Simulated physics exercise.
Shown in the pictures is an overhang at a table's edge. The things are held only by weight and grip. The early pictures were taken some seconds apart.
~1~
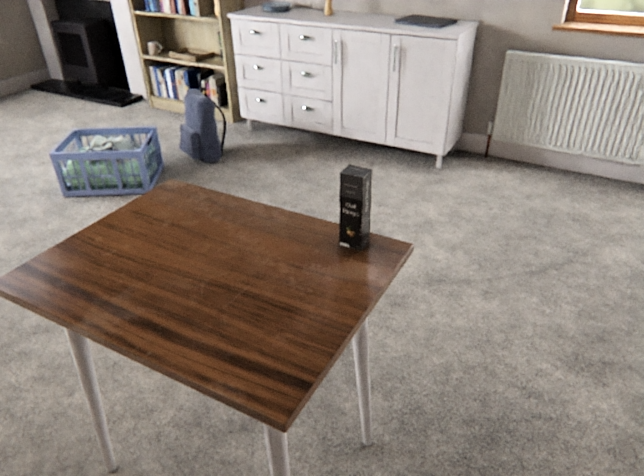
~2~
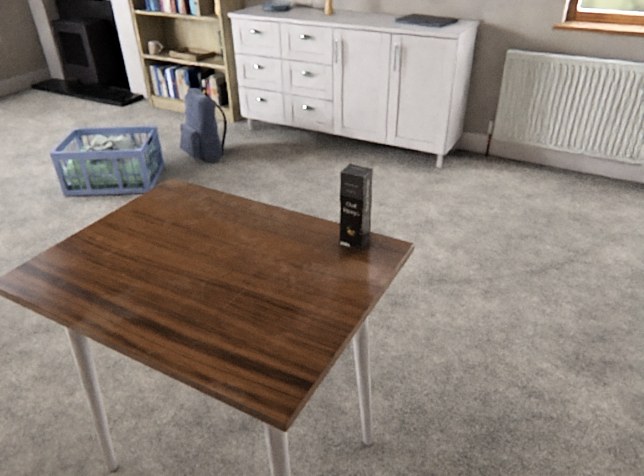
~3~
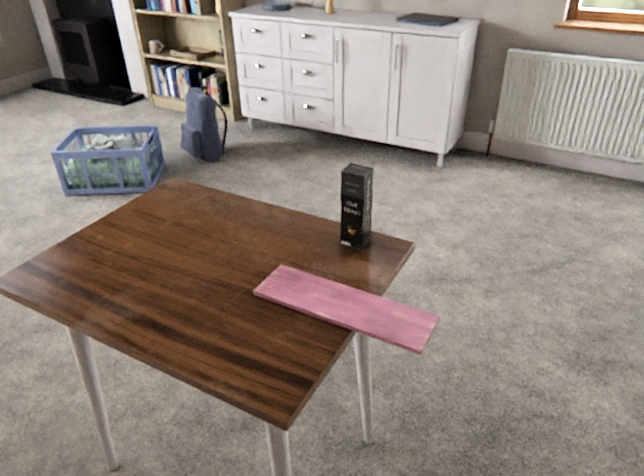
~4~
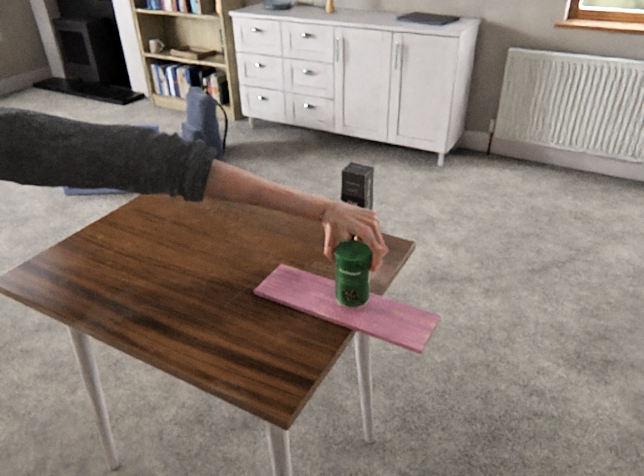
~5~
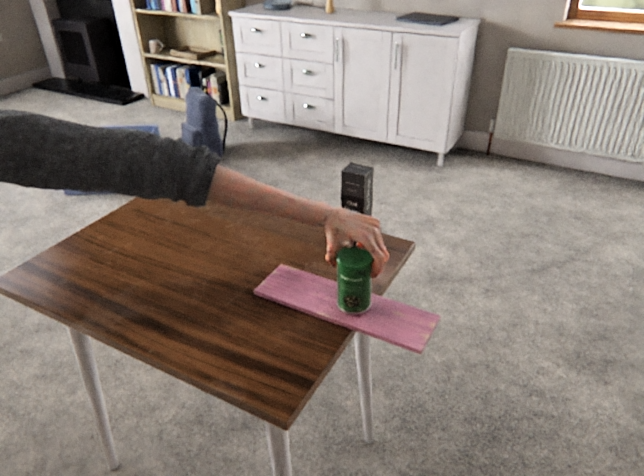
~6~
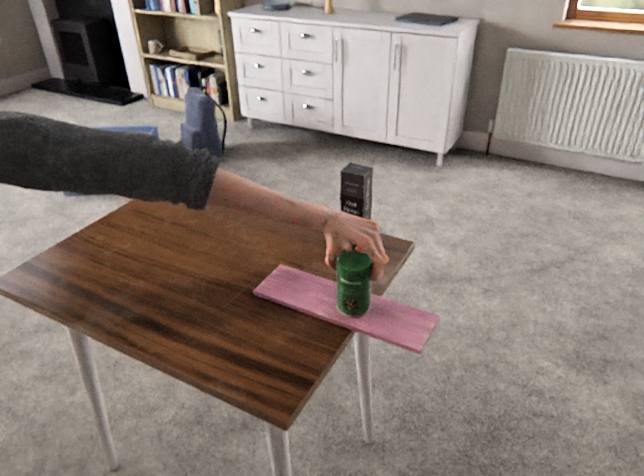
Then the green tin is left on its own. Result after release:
Stable.
Then, 0.40 s past the last view, nothing moves.
Then, 0.80 s past the last view, green tin resting near (354, 284).
Finally, all 3 still in place. Final places as the last picture's camera would see them, green tin near (354, 284). The plank keeps its balance.
